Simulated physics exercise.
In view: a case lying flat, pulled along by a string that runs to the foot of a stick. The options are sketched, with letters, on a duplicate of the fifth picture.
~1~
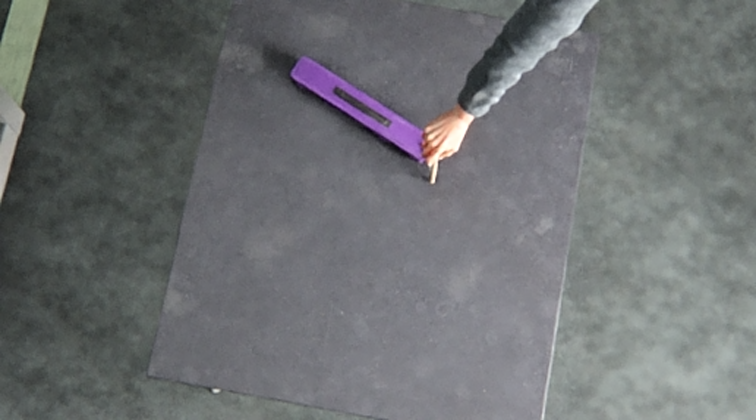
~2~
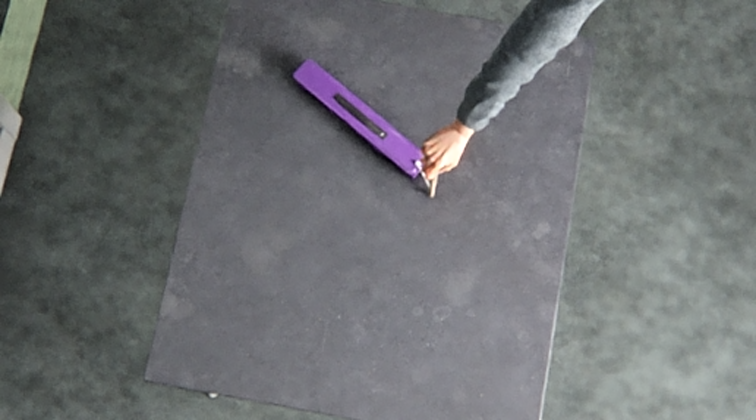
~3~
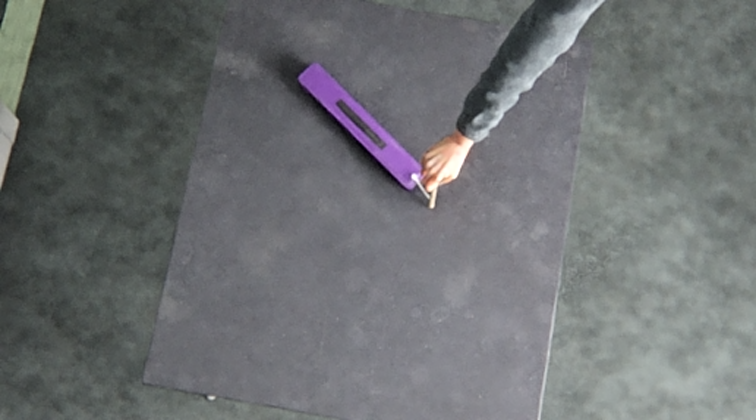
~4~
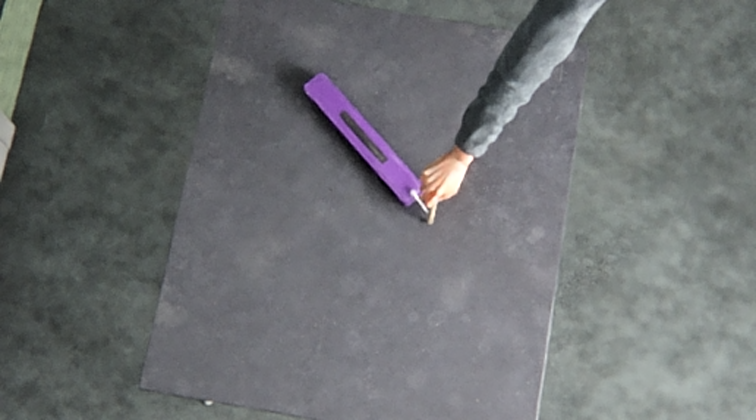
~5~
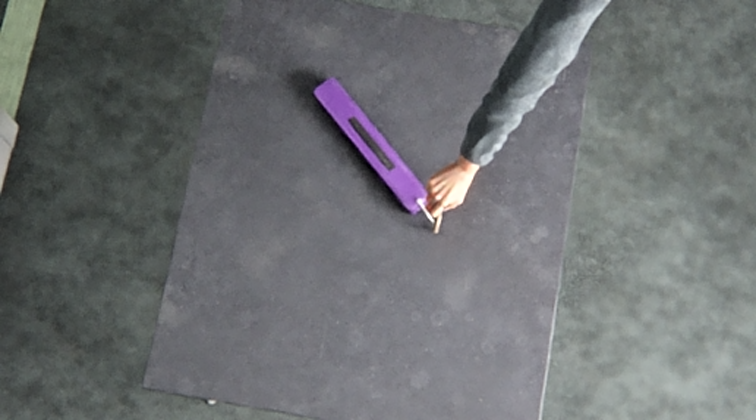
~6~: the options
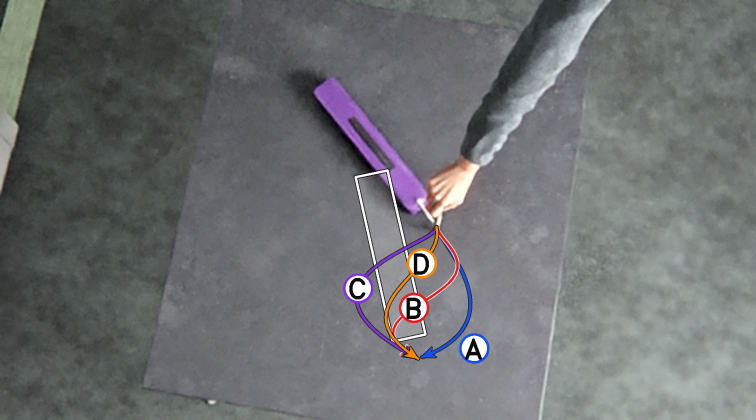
A long purple case lying flat on a dark square surface was dragged slowly down and slightly right, turning a little steeper, as a hand in a gray sleeve pulled it with a small stick.
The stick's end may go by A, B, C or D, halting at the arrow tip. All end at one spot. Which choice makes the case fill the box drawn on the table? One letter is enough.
Path D.
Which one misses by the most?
A.
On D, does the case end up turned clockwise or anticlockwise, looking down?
On that path, clockwise.
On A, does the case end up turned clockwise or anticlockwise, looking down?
On that path, clockwise.
On the marked copy, A from (436, 227) via (470, 302) to (422, 357); B from (436, 227) via (434, 295) to (414, 357); C from (436, 227) via (361, 283) to (416, 358); D from (436, 227) via (394, 295) to (418, 359); the outline at (390, 255).
Following D. Soon after the start, foot of the stick (412, 274), middle of the case (383, 173).
Later, foot of the stick (386, 324), middle of the case (382, 216).
In the end, foot of the stick (418, 359), middle of the case (390, 253); it lies in the outline.
As for the rest, A leaves its middle at (421, 252); B leaves its middle at (399, 252); C leaves its middle at (378, 257).
